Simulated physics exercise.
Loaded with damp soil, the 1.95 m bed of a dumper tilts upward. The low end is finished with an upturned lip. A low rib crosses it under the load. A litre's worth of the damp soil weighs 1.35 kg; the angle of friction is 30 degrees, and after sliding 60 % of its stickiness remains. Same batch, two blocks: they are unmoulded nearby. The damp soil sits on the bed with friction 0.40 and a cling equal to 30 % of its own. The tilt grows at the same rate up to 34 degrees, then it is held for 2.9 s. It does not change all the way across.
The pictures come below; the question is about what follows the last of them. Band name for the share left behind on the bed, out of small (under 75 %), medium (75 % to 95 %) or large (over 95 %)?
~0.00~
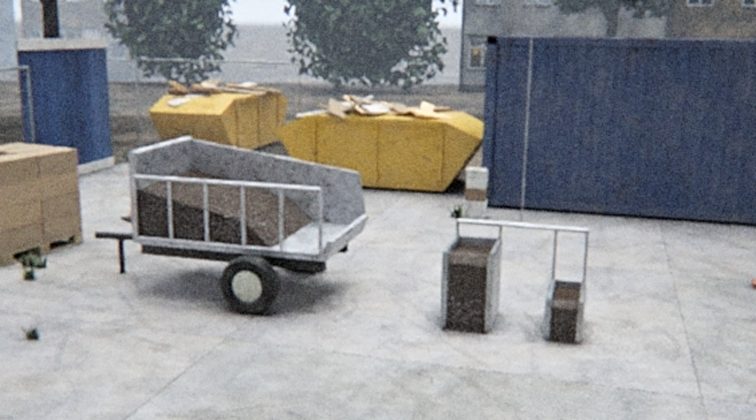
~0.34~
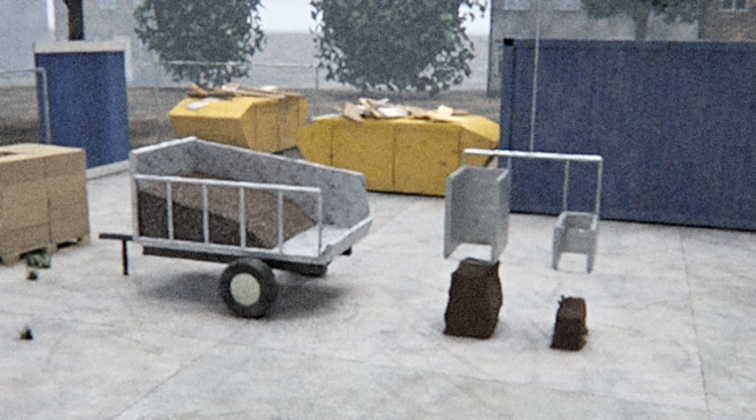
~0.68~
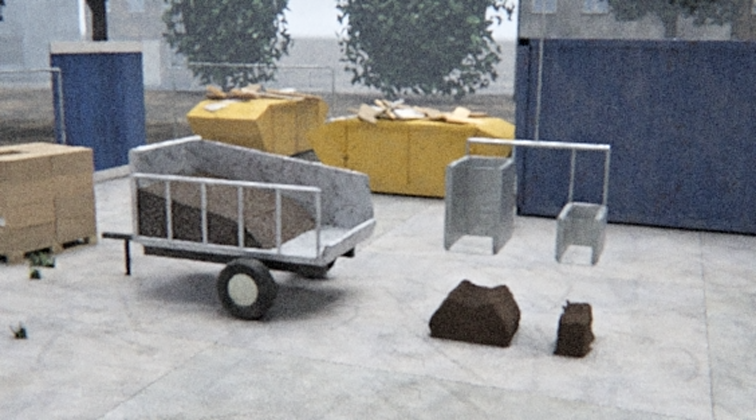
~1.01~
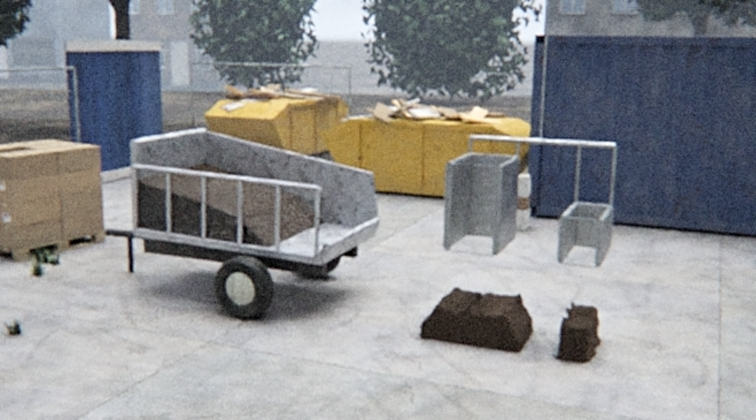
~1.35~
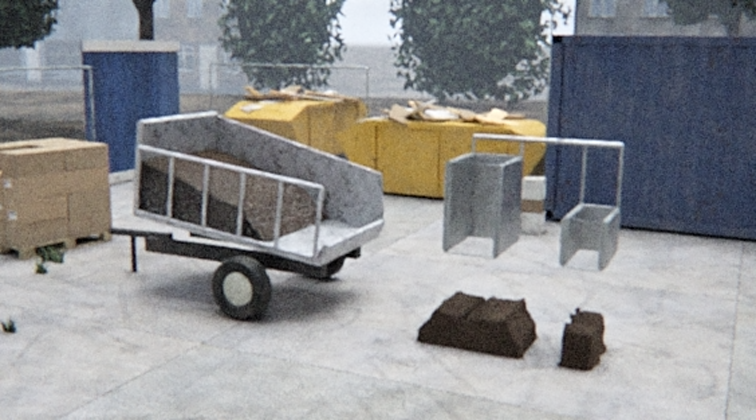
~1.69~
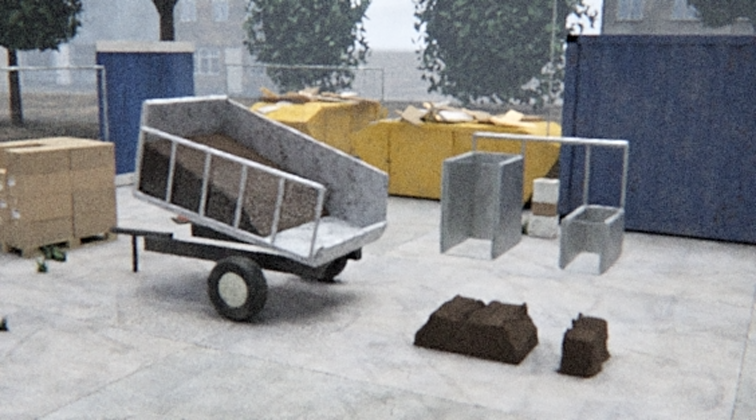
Medium is the band.
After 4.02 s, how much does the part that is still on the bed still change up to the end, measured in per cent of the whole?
I'd say it moves by near 16 in a hundred.
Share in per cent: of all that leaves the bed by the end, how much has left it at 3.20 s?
Roughly 0 per cent.
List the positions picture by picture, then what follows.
In the first picture, top of the high end at (135, 155), tilt 0 degrees; leading edge of the damp soil at (268, 246); blocks stand 63 cm, 30 cm (left to right).
In the second picture, top of the high end at (135, 155), tilt 0 degrees; leading edge of the damp soil at (268, 248); blocks stand 58 cm, 30 cm (left to right).
In the third picture, top of the high end at (135, 153), tilt 0 degrees; leading edge of the damp soil at (266, 249); blocks stand 39 cm, 30 cm (left to right).
In the fourth picture, top of the high end at (136, 144), tilt 2 degrees; leading edge of the damp soil at (264, 246); blocks stand 31 cm, 30 cm (left to right).
In the fifth picture, top of the high end at (143, 125), tilt 6 degrees; leading edge of the damp soil at (263, 240); blocks stand 31 cm, 30 cm (left to right).
In the sixth picture, top of the high end at (148, 106), tilt 11 degrees; leading edge of the damp soil at (260, 235); blocks stand 30 cm, 30 cm (left to right).
After 2.38 s, the tilt is 21 degrees and 100 % is on the bed.
After 3.20 s, the tilt is 33 degrees and 100 % is on the bed.
After 4.02 s, the tilt is 34 degrees and 98 % is on the bed.
After 4.83 s, the tilt is 34 degrees and 83 % is on the bed.
After 6.27 s, at the end, the tilt is 34 degrees and 81 % is on the bed.
